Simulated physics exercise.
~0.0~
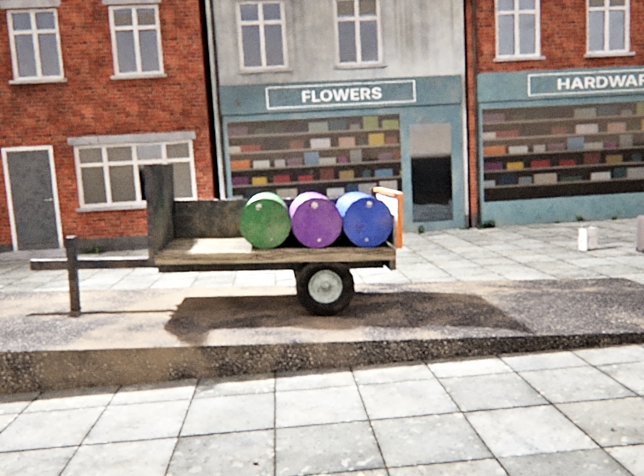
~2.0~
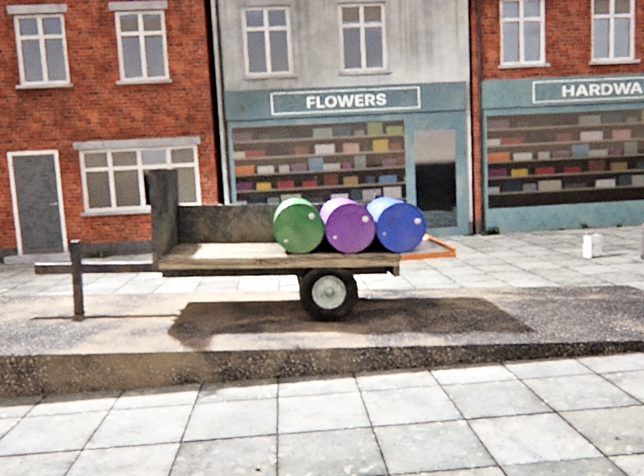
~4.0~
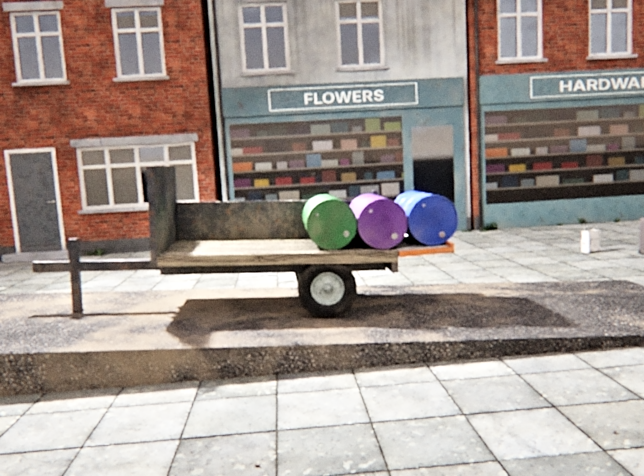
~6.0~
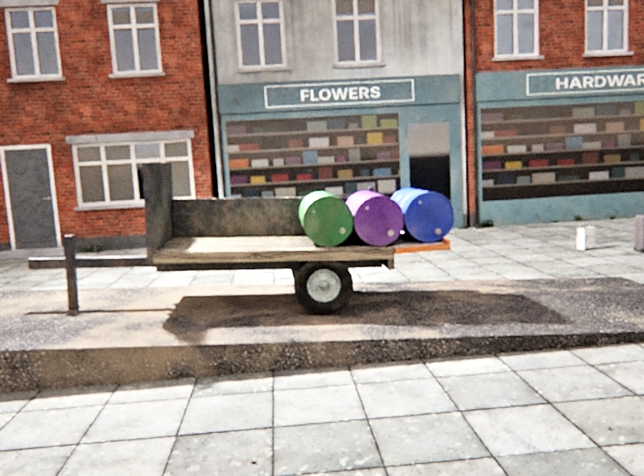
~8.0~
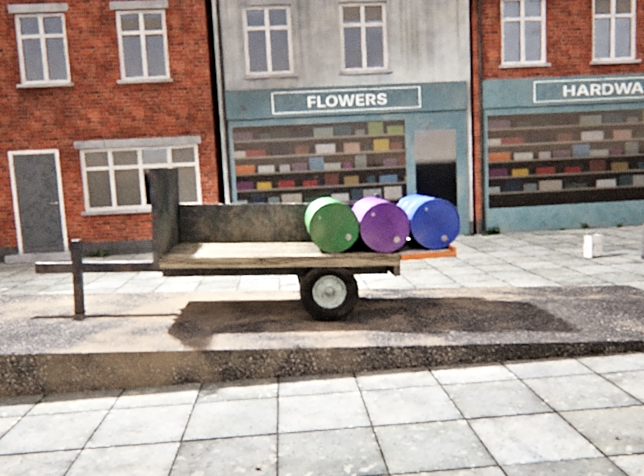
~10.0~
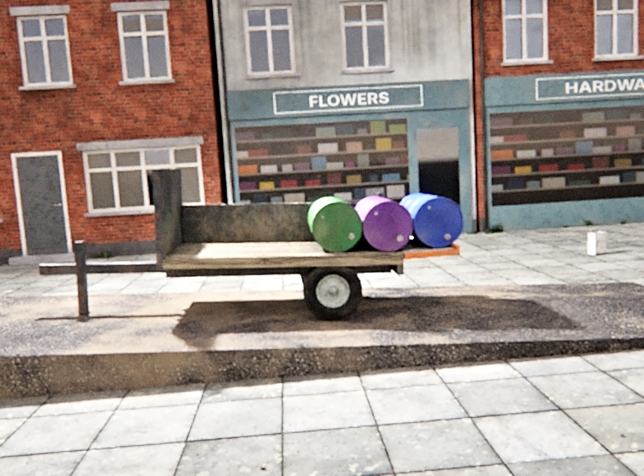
Three drums roll right as the trailer's tailgate drops, and stop with blue on the gate.
